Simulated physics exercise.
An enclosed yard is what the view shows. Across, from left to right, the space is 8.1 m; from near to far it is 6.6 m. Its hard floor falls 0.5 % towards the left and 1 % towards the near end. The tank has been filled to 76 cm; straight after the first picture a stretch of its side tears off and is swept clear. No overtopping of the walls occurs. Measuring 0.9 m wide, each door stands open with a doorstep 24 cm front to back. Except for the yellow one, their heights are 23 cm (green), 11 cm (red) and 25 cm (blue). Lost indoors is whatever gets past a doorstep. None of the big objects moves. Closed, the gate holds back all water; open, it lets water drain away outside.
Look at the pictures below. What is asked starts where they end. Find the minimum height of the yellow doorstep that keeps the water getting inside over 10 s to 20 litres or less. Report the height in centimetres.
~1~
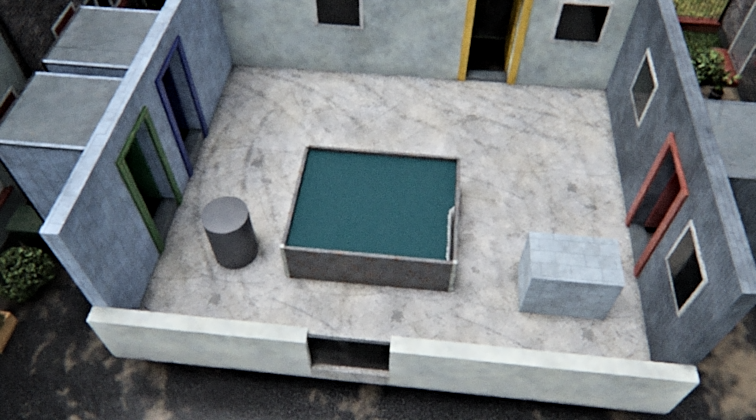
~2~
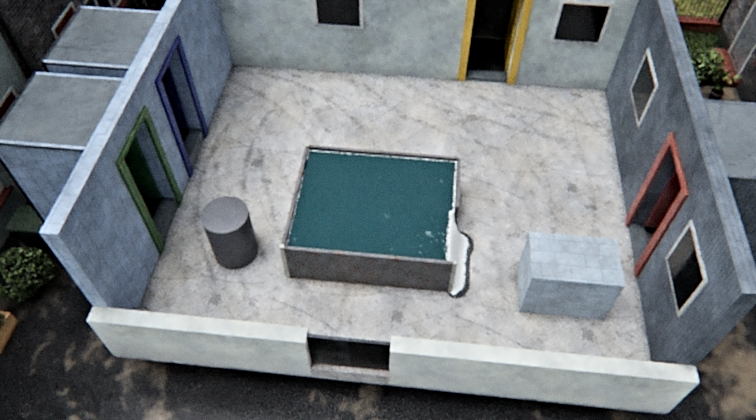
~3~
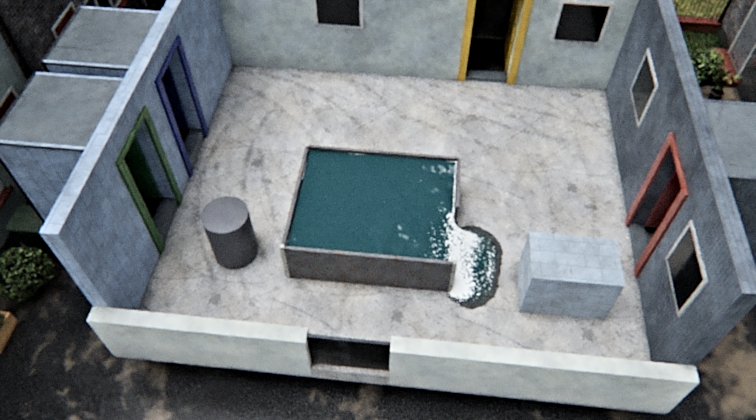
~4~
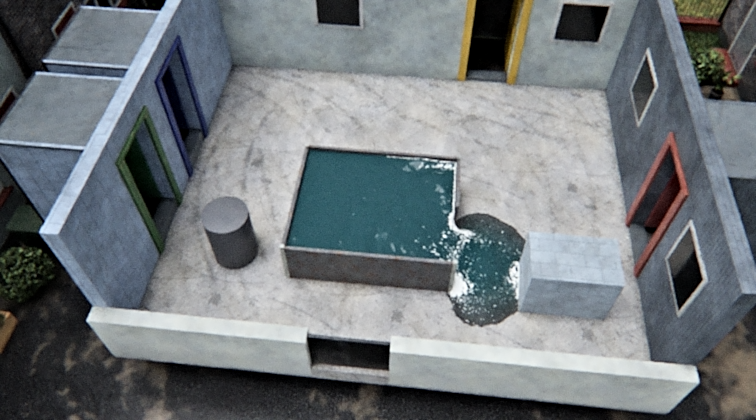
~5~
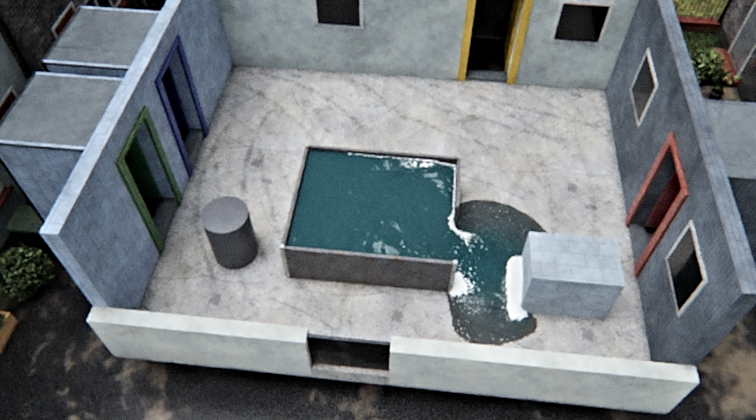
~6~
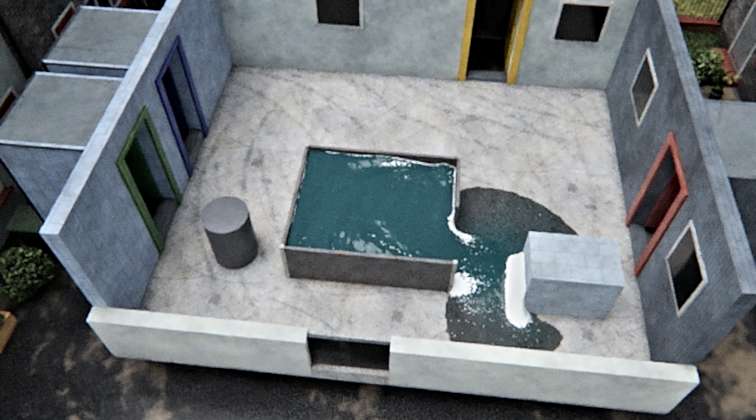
Roughly 8.5 cm.
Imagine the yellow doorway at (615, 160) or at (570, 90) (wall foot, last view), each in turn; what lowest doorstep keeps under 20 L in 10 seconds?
Minimums: About 11.5 cm and 20 cm.
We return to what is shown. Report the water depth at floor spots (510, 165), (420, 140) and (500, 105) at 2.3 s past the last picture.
Roughly 2, then 0, then 0 cm.
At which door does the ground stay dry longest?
Coming last is the blue one.
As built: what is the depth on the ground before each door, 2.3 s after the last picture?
In cm - green: 0, red: 23, yellow: 0, blue: 0.
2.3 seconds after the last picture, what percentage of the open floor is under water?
About 40 per cent.
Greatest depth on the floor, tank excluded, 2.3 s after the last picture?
I'd put it near 39 cm.
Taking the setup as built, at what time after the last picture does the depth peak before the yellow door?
Near 5.0 s.
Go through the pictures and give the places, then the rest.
The first frame shows still water, 76 cm deep, in the tank at (376, 203); the yellow door at (492, 43) is dry.
In the second frame, water pours out at (451, 254) and has run 0.3 m, to (469, 245); about 10 cm deep outside, 76 cm at the back.
In the third frame, water pours out at (451, 254) and has run 0.8 m, to (497, 262); about 12 cm deep outside, 76 cm at the back.
In the fourth frame, water pours out at (451, 255) and has run 1.4 m, to a hidden place; about 10 cm deep outside, 76 cm at the back.
In the fifth frame, water pours out at (451, 255) and has run 2.0 m, to a hidden place; about 6 cm deep outside, 76 cm at the back.
In the sixth frame, the gap is at (451, 255), the front 2.7 m out at a hidden place; the back of the tank holds 76 cm; the yellow door at (492, 43), 4.7 m from the gap, is still 3.1 m from the nearest water.
Then, 0.7 s after the last picture water covers 20 % of the floor, deepest (57 cm) near (508, 281); it has not reached the yellow door.
Then, 2.3 s after the last picture water covers 40 % of the floor, deepest (39 cm) near (508, 281); it has not reached the yellow door.
Then, 9.3 s after the last picture water covers 100 % of the floor, deepest (16 cm) near (510, 373); 11 cm at the yellow door, 9 litres in over its 10 cm doorstep.
At the yellow door as built, the water peaked near 12 cm, 4.9 s after the last picture.
With a doorstep of 7 cm, 37 litres would have come in within the 10 s; with 9.5 cm, 12 litres. So under 20 litres takes about 8.5 cm.
